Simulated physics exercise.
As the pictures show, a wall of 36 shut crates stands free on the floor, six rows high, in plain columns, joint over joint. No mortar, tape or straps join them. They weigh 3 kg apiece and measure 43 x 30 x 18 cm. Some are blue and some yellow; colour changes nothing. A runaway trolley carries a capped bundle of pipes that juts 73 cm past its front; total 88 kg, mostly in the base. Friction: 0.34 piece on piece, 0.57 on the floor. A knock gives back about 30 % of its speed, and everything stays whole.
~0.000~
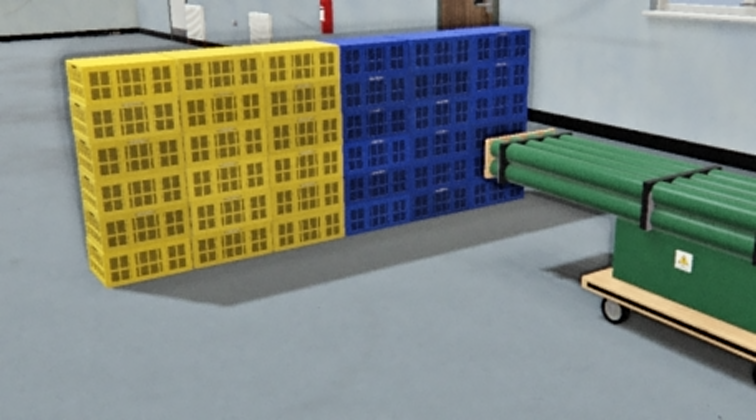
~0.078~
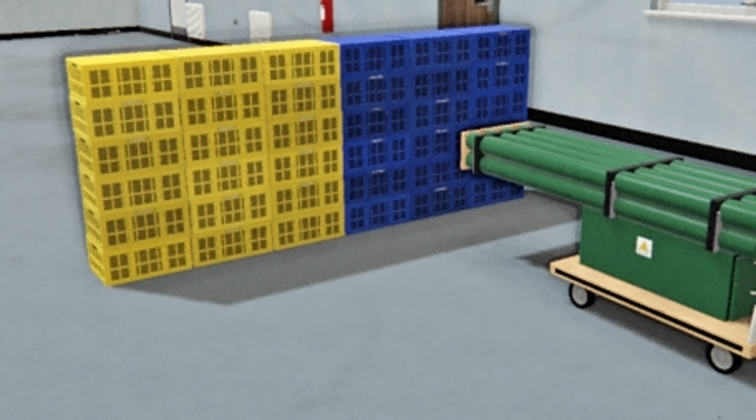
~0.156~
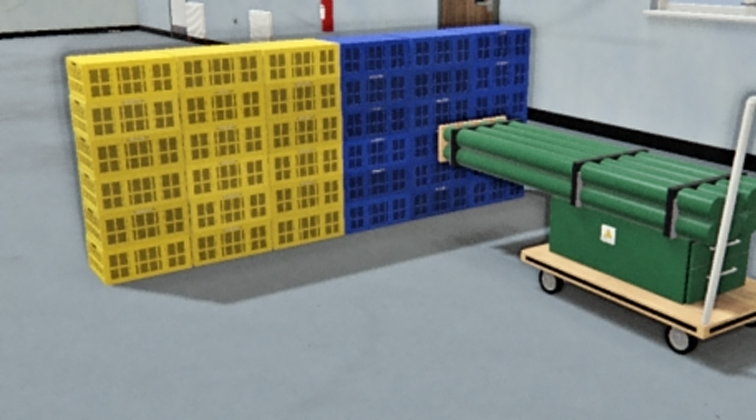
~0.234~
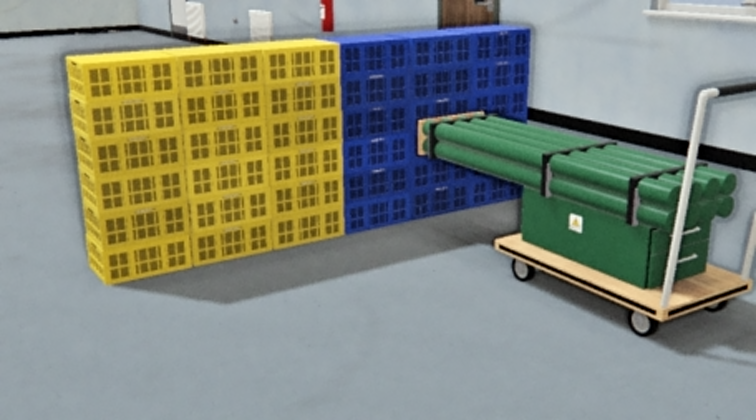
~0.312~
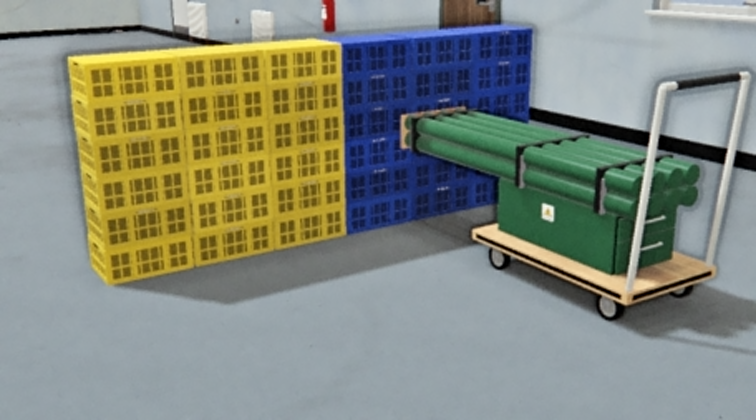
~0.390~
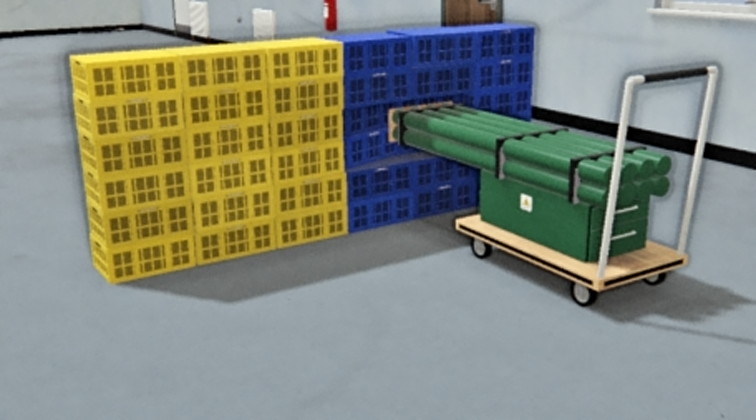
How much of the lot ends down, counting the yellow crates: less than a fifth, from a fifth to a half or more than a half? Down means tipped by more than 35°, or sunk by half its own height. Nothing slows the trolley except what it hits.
Ending down: Less than a fifth.
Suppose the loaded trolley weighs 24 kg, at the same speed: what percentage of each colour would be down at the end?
In that case yellow 0, blue 40 per cent.
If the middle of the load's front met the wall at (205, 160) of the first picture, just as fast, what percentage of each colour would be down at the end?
Then yellow 40, blue 0 per cent.
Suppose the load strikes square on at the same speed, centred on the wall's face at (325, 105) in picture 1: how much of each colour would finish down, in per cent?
In that case yellow 10, blue 20 per cent.
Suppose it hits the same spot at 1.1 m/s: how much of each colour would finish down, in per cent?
Then yellow 0, blue 40 per cent.
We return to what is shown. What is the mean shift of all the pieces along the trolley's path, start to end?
Some 40 cm on average.
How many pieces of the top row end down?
The count is 2.
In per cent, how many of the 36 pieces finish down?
About 20 per cent.
After 0.70 s, load 75 cm past the wall's line, still rolling; none of the 18 yellow crates down (4 of 36 in all colours); top yellow crate unmoved; top blue crate leaning 10°, 8 cm lower.
After 1.02 s, load 1.17 m past the wall's line, still rolling; none of the 18 yellow crates down (7 of 36 in all colours); top yellow crate unmoved; top blue crate 24 cm lower.
After 1.78 s, load 1.78 m past the wall's line, still rolling; none of the 18 yellow crates down (7 of 36 in all colours); top yellow crate unmoved; top blue crate 24 cm lower.
At rest (4.5 s), load 1.95 m past the wall's line, stopped; none of the 18 yellow crates down (7 of 36 in all colours); top yellow crate unmoved; top blue crate 24 cm lower. That is 0 per cent. As the last picture would show them, middles, top yellow crate near (126, 75), top blue crate near (375, 66).
